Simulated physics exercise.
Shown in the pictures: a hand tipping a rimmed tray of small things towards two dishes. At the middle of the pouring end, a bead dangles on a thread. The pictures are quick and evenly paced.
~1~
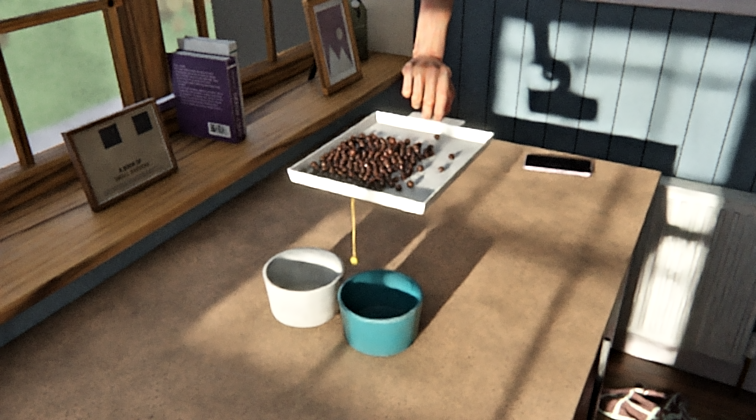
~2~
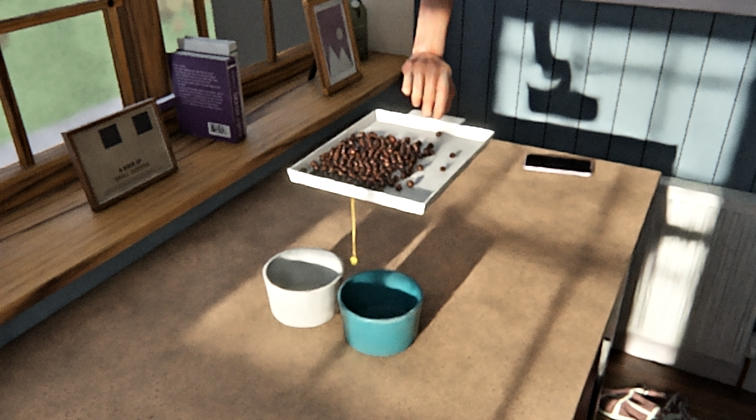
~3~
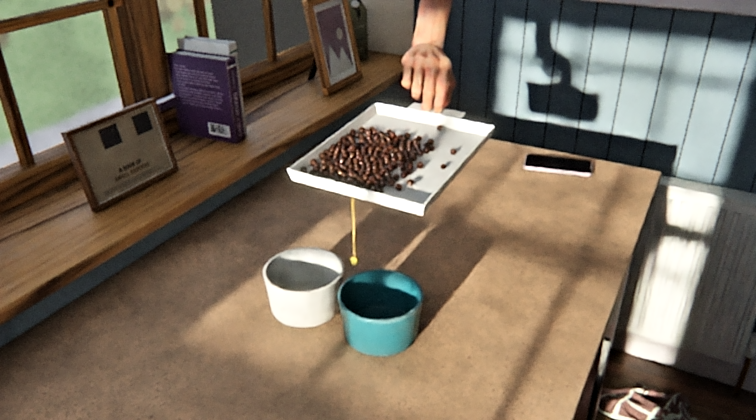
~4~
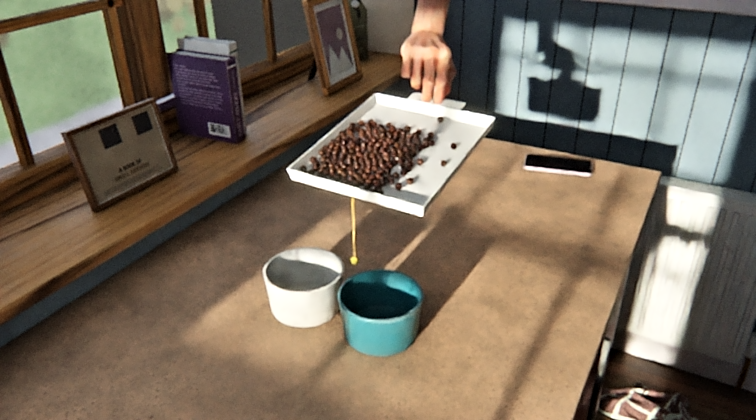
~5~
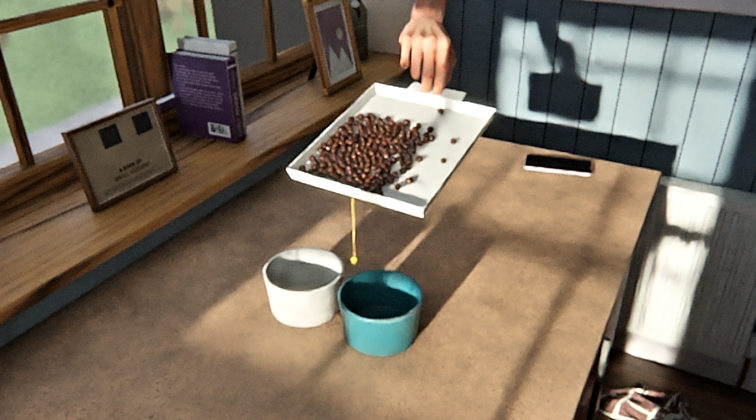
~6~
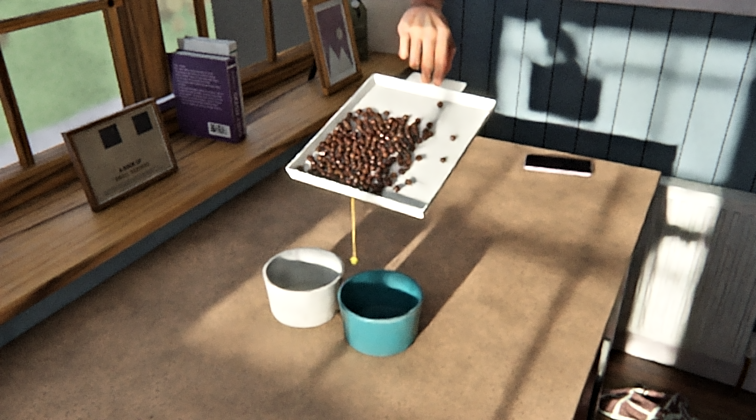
A rimmed white tray of chocolate-brown balls, held at its far edge by a hand, gradually tilts towards a white dish and a teal dish, its near right corner dipping slightly while the balls shift a little on its surface.
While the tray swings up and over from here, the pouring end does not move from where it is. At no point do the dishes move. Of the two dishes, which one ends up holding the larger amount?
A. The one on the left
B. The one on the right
Answer: B.
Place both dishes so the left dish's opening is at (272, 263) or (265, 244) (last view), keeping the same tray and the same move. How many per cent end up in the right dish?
You'd end up with around 40 per cent and then around 10 per cent.
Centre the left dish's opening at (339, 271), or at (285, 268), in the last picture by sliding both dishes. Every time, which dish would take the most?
In order of the tries: The dish on the right side, then the dish on the right side.
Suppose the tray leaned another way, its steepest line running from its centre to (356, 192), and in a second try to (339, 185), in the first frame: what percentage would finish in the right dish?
30 % and 0 %, roughly.
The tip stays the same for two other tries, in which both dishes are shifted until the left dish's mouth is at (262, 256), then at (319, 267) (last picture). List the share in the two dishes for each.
Some 30 percent, followed by some 80 percent.
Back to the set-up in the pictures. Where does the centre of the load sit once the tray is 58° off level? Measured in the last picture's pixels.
The middle of the pieces lands at roughly (366, 176).
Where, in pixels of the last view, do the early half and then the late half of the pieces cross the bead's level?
At (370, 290) for the first part, then at (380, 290) for the others.
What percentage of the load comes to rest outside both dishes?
Call it some 20 percent of the pieces.
Soon, tray tipped steeply; nearly all on the tray; a stray few in the right dish; a stray few in the air.
A while on, tray tipped right over; a small part on the tray; about half in the right dish; a small part in the left dish; a small part outside both; a small part in the air.
Towards the end, tray tipped past a quarter turn; about two thirds in the right dish; a small part in the left dish; about a quarter outside both.
Finally, tray tipped past a quarter turn; about two thirds in the right dish; a small part in the left dish; about a quarter outside both.
